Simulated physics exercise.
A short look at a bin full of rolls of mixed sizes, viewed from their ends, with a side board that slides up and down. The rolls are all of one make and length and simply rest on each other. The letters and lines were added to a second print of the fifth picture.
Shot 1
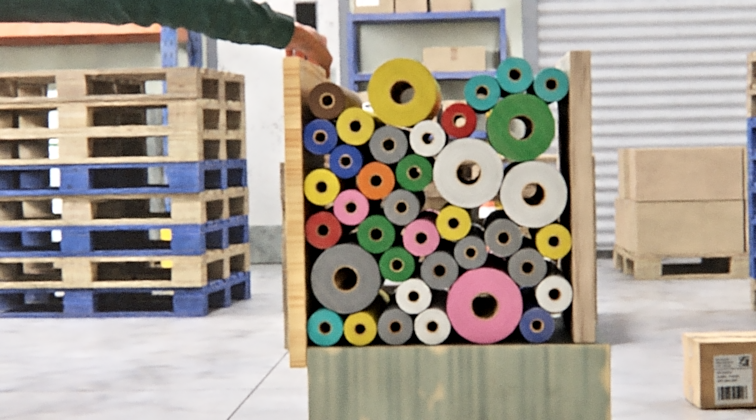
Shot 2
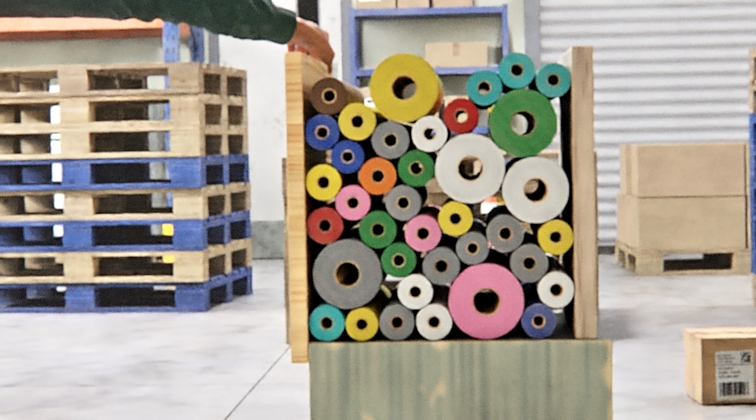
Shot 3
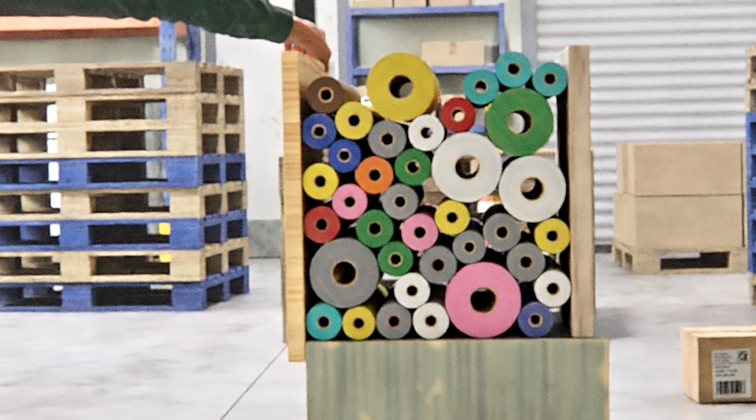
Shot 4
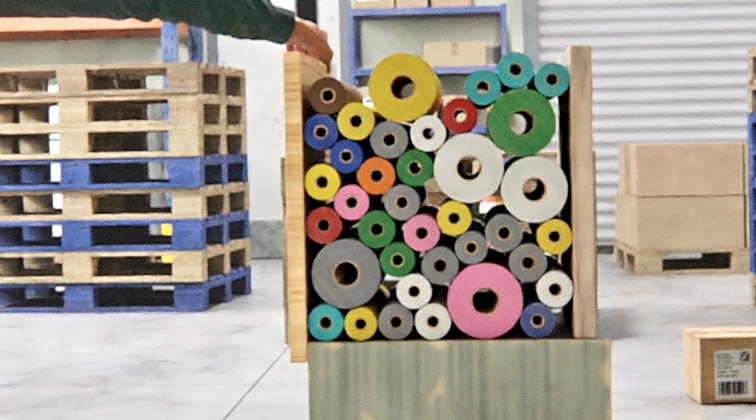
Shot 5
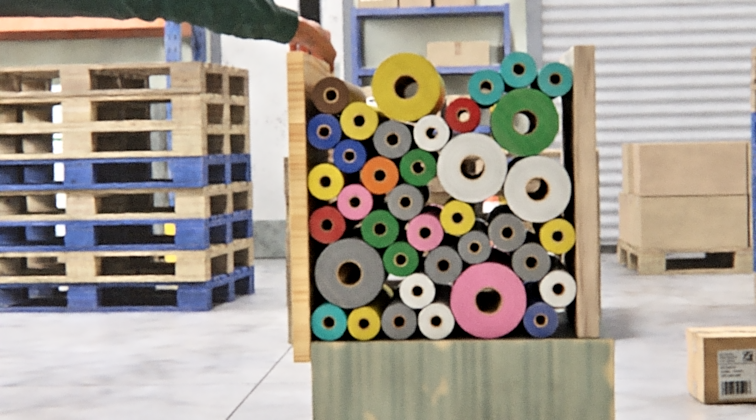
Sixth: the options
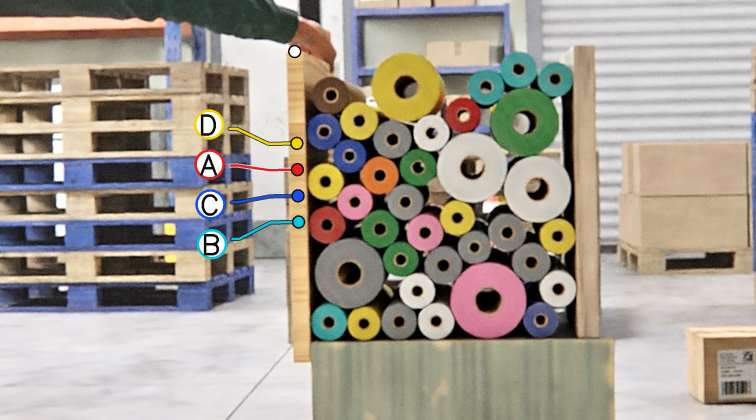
A sleeved arm resting a hand atop the side board of a bin of colourful rolls, everything staying almost still.
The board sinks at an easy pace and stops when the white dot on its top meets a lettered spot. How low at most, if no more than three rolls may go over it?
Slide it to C.
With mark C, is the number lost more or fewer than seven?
It loses fewer than seven.
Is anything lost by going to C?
Yes.
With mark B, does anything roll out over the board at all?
Yes, at B.
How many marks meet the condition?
The number is three.
On the marked copy, A at (297, 169); B at (298, 222); C at (298, 196); D at (296, 143); the white dot at (294, 52).
With C. Early on, top of the board (306, 118).
Further on, top of the board (307, 192).
At the end, top of the board (308, 195), two out over the board.
As for the rest, A none out over the board; B more than three out over the board; D none out over the board.
